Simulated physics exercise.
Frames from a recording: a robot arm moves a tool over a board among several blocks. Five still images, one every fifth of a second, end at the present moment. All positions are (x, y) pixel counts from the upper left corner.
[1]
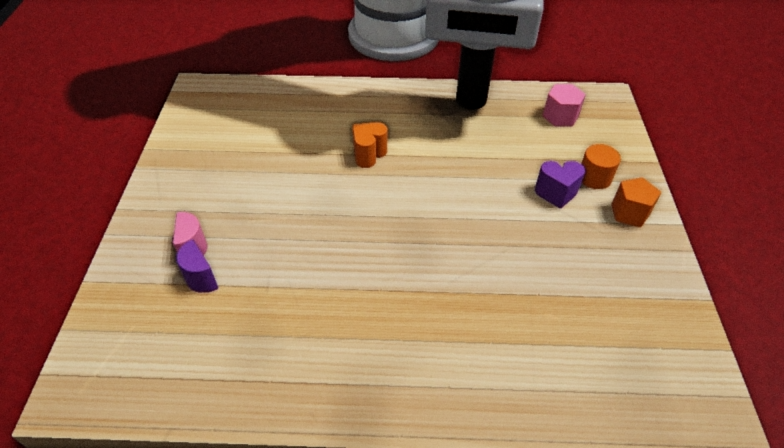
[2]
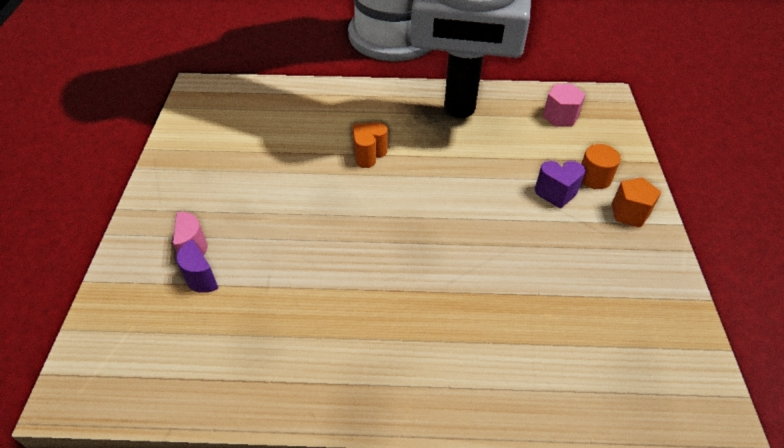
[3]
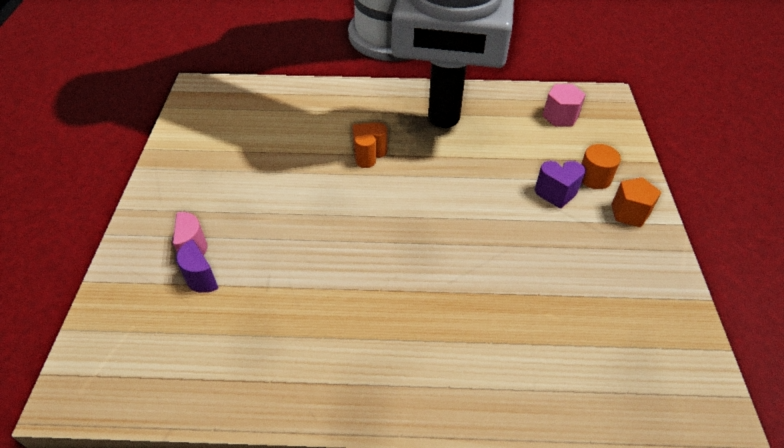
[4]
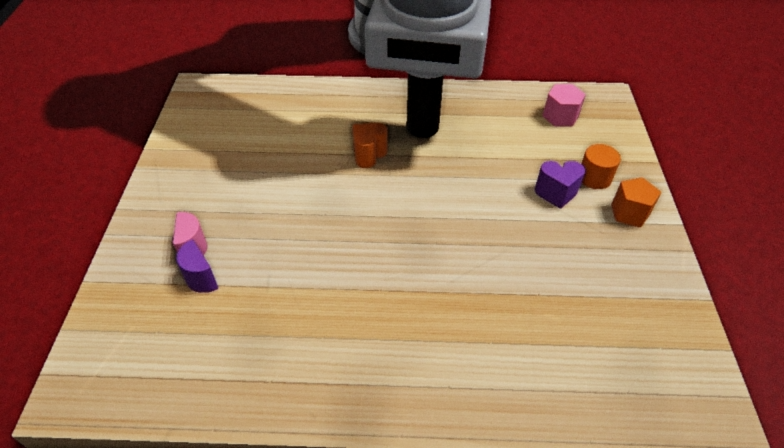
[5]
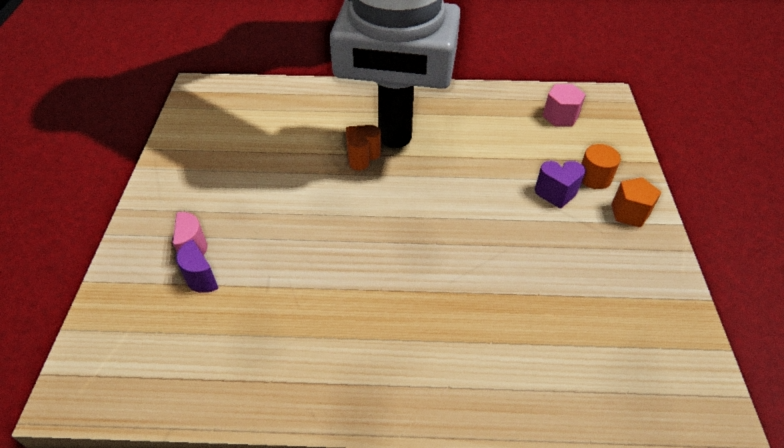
Robot arm moving a black tool left and slightly nearer across a wooden board, then nudging an orange heart block slightly left.
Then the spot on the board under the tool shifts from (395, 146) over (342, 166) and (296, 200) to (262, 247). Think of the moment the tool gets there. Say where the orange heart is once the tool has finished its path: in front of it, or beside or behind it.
Slipped off.
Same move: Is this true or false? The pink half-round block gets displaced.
False - the claim does not hold.
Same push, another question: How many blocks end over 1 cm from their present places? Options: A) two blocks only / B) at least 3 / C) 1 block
C - 1 block.
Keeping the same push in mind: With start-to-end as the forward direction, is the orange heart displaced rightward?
That would be a yes.
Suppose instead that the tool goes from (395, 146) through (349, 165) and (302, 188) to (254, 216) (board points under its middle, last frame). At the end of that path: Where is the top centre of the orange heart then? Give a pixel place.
If I read the scene right, the answer is (248, 162).
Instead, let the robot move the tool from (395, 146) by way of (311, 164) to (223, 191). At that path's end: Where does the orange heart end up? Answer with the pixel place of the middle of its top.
If I read the scene right, the answer is (282, 171).
On the path given first. One third of the way, tool (340, 159); orange heart (301, 153).
Two thirds of the way, tool (294, 193); orange heart (260, 165), turned 95° clockwise.
At the end, tool (260, 240); pink half-round block not moved; orange heart (260, 165), turned 95° clockwise.
